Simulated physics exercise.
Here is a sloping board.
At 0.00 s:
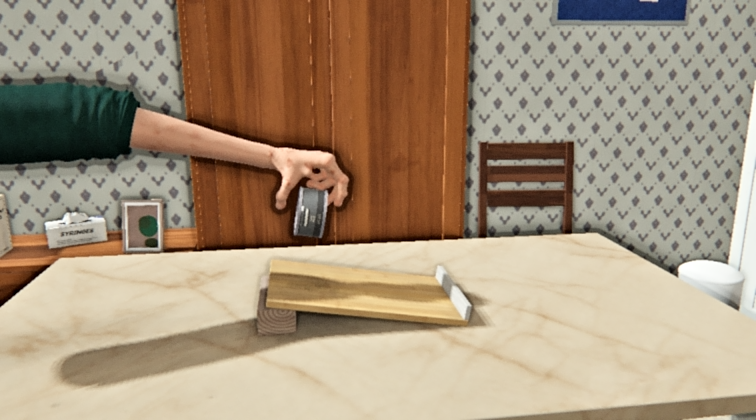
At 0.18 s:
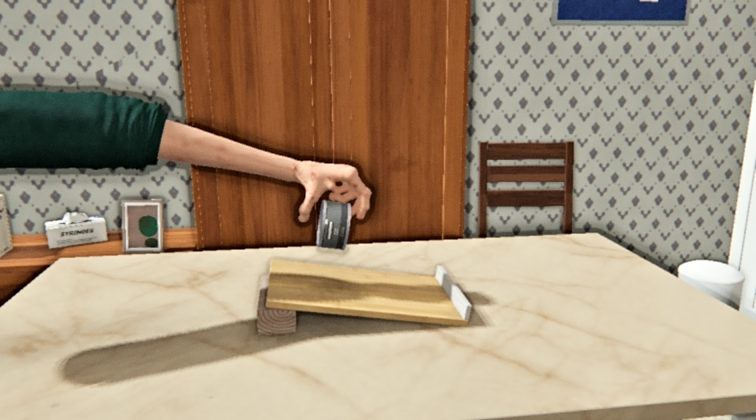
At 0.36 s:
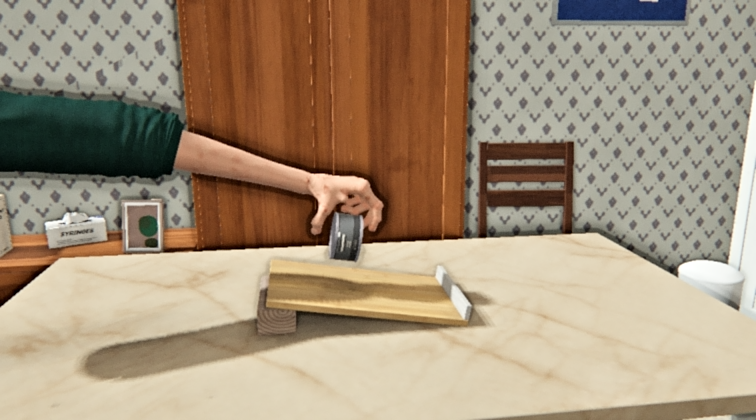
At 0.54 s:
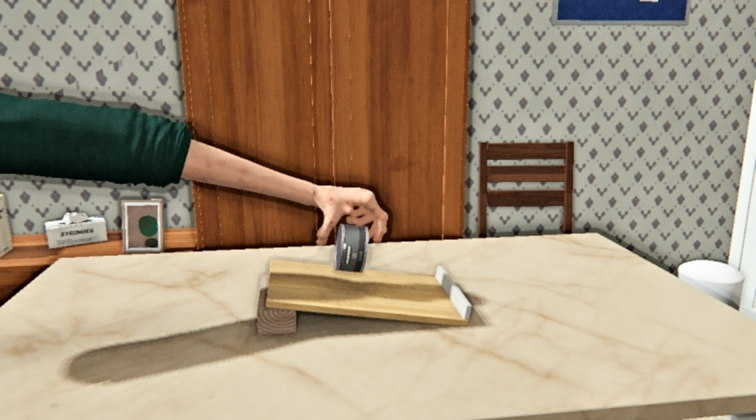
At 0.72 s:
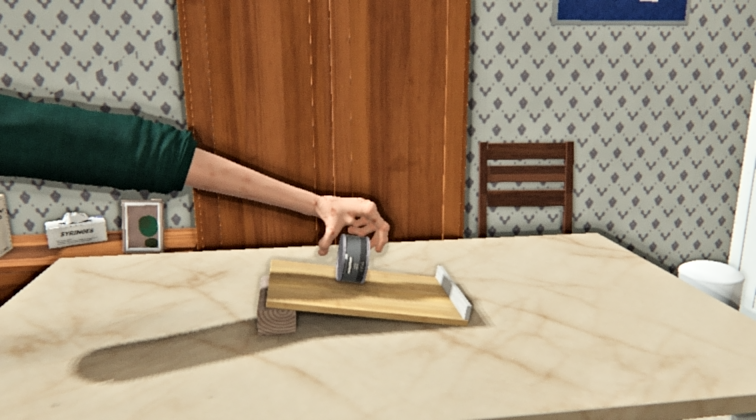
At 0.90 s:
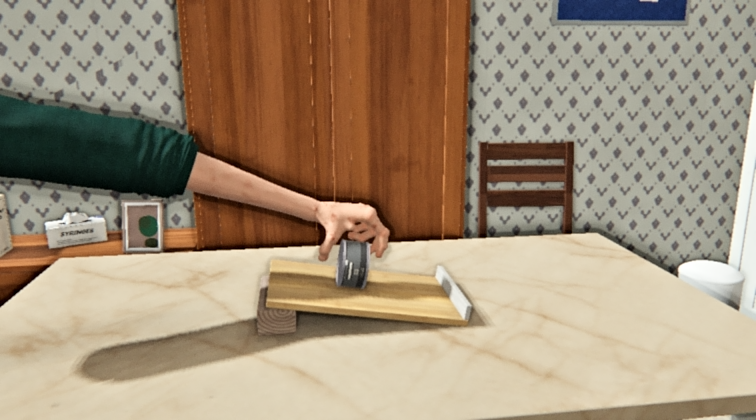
At a marble-topped table, a hand lowering a grey tub from the left onto a sloping wooden board and keeping hold of it.
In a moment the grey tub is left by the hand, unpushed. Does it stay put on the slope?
Holds its ground.
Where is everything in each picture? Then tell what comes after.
The first picture shows coming down; grey tub (310, 212).
The second picture shows coming down; grey tub (333, 225).
The third picture shows coming down; grey tub (345, 238).
The fourth picture shows coming down; grey tub (351, 249).
The fifth picture shows coming down; grey tub (352, 259).
The sixth picture shows in place under the hand; grey tub (352, 264).
After 1.10 s, no change.
After 1.40 s, grey tub resting near (353, 264).
In the end (1.9 s), it is unmoved. At the end, from the last picture's camera, grey tub near (353, 264). The grey tub remains at rest.
